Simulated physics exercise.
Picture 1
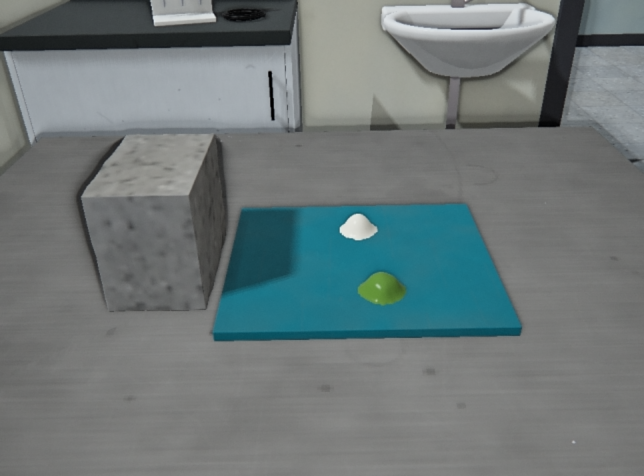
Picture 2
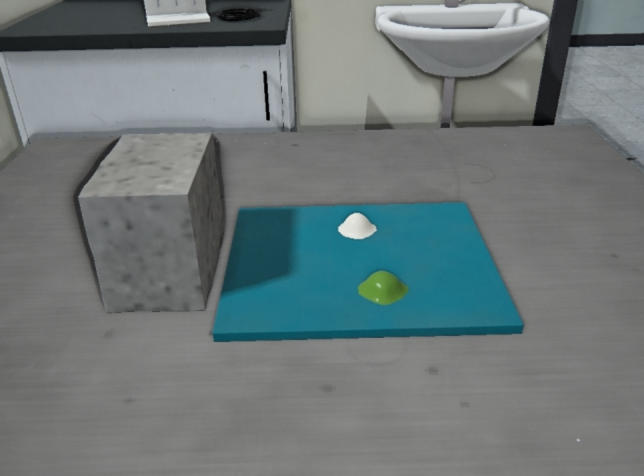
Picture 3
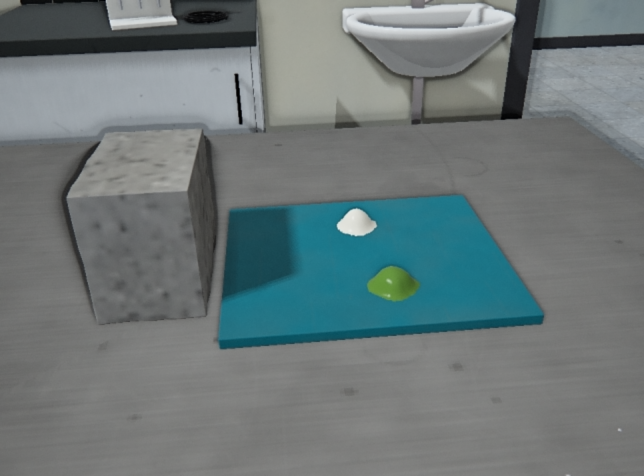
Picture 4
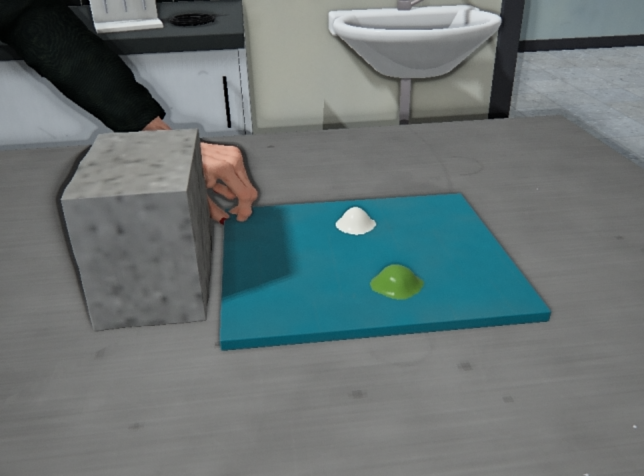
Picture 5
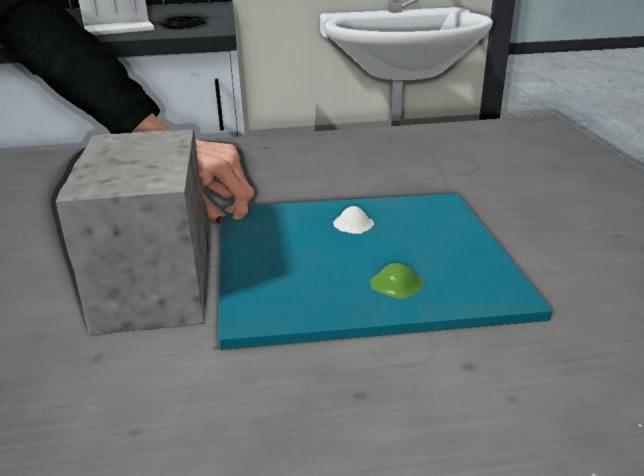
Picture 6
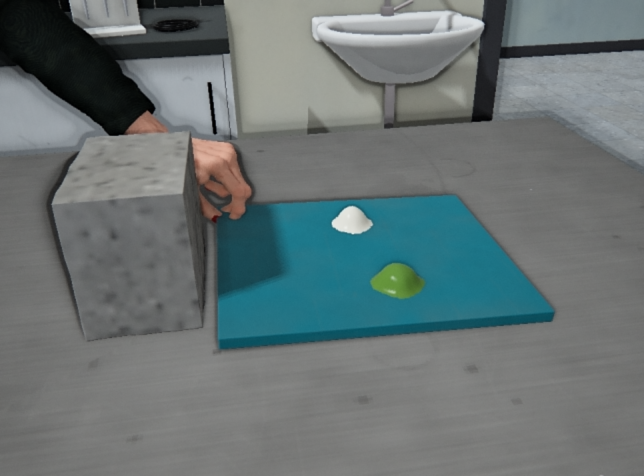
A white blob and a green blob sat on a blue tray beside a stone block as the view shifted slightly; then a hand reached in behind the block and held the tray's left end, barely moving.
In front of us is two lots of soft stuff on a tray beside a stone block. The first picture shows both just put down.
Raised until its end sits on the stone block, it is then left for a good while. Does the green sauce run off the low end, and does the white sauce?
Watch the green sauce - it hangs on; the white sauce hangs on.
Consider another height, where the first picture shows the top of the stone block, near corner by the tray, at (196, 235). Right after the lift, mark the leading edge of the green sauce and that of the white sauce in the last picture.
You'd find the first close to (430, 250) and the second close to (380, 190).
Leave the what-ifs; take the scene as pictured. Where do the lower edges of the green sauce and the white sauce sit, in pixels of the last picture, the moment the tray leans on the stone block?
Fronts, final frame: First approx. (443, 234); second approx. (389, 172).
Soon after, slope about 30°; the green sauce has not moved; the white sauce has not moved.
Later, the green sauce has not moved; the white sauce has not moved.
In the end, slope about 30°; the green sauce has not moved; the white sauce has not moved.
